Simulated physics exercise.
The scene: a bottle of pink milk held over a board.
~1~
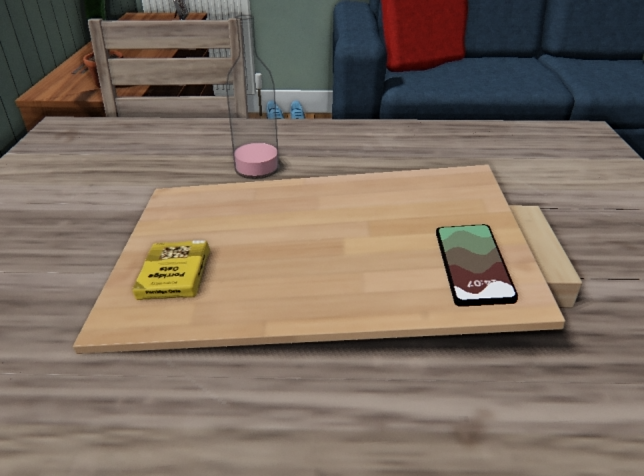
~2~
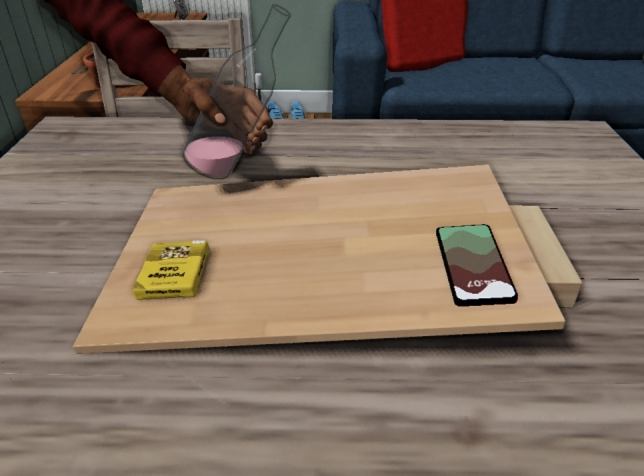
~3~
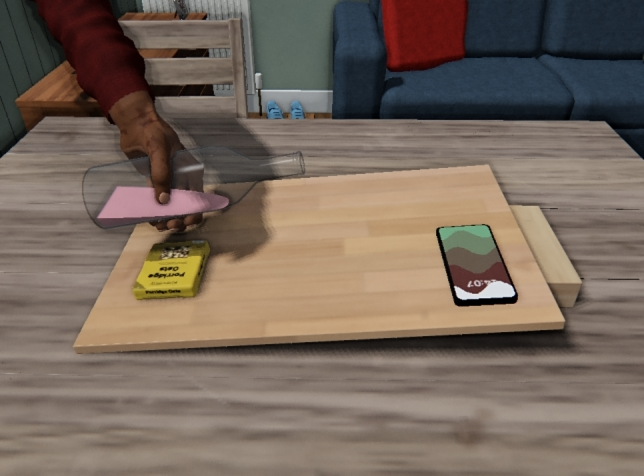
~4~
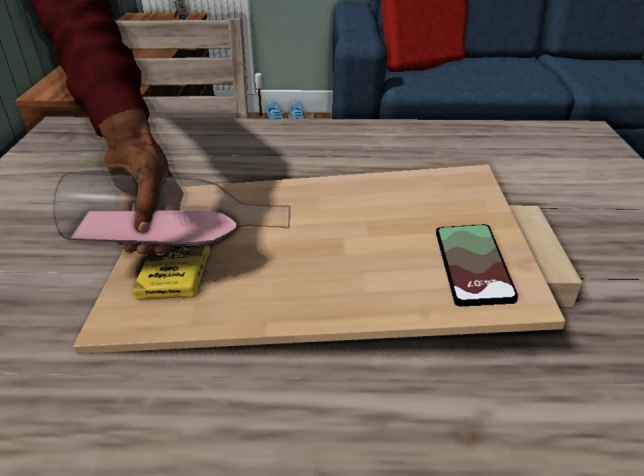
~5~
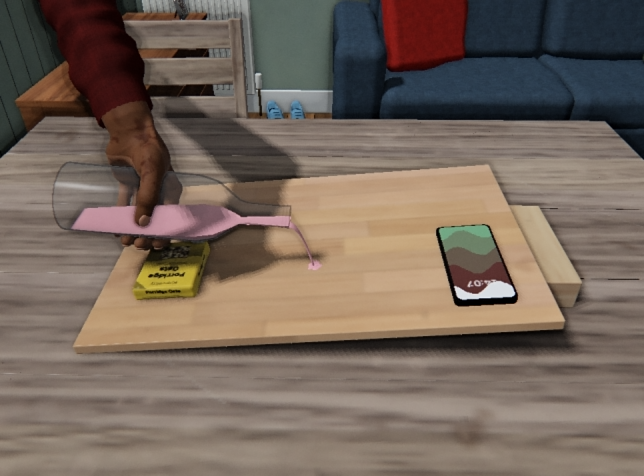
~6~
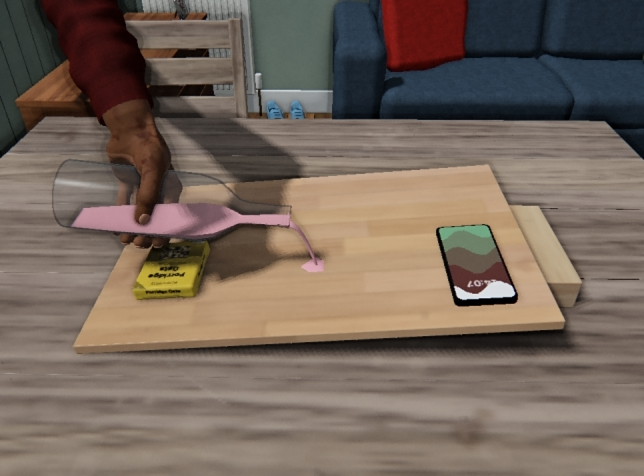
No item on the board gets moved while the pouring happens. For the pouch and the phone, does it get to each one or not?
Pouch: Gets wet; phone: Stays dry.
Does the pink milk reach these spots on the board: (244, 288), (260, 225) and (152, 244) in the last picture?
First one got to; second one left alone; third one got to.
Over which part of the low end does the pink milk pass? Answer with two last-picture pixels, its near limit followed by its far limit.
Near point (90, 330), far point (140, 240).
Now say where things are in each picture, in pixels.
In the first frame, the board slopes down to the left; bottle (251, 97) nearly empty; pouch (173, 269); phone (473, 262).
In the second frame, bottle (242, 91) tipped 30° with all of its load; pouch (173, 269).
In the third frame, bottle (201, 180) tipped 80° with all of its load; phone (473, 262).
In the fourth frame, the board slopes down to the left; bottle (183, 211) tipped 95° with all of its load; pouch (173, 269).
In the fifth frame, the first of it lands; bottle (183, 207) tipped 95° with all of its load; phone (473, 262).
In the sixth frame, the first of it lands; bottle (183, 205) tipped 95° with all of its load; pouch (173, 269); phone (473, 262).
Soon after, it runs down to the left; the pouch is dry; the phone is dry.
Later, it runs down to the left and off the end; the pouch is wet; the phone is dry.
In the end, it runs down to the left and off the end; the pouch is wet; the phone is dry.
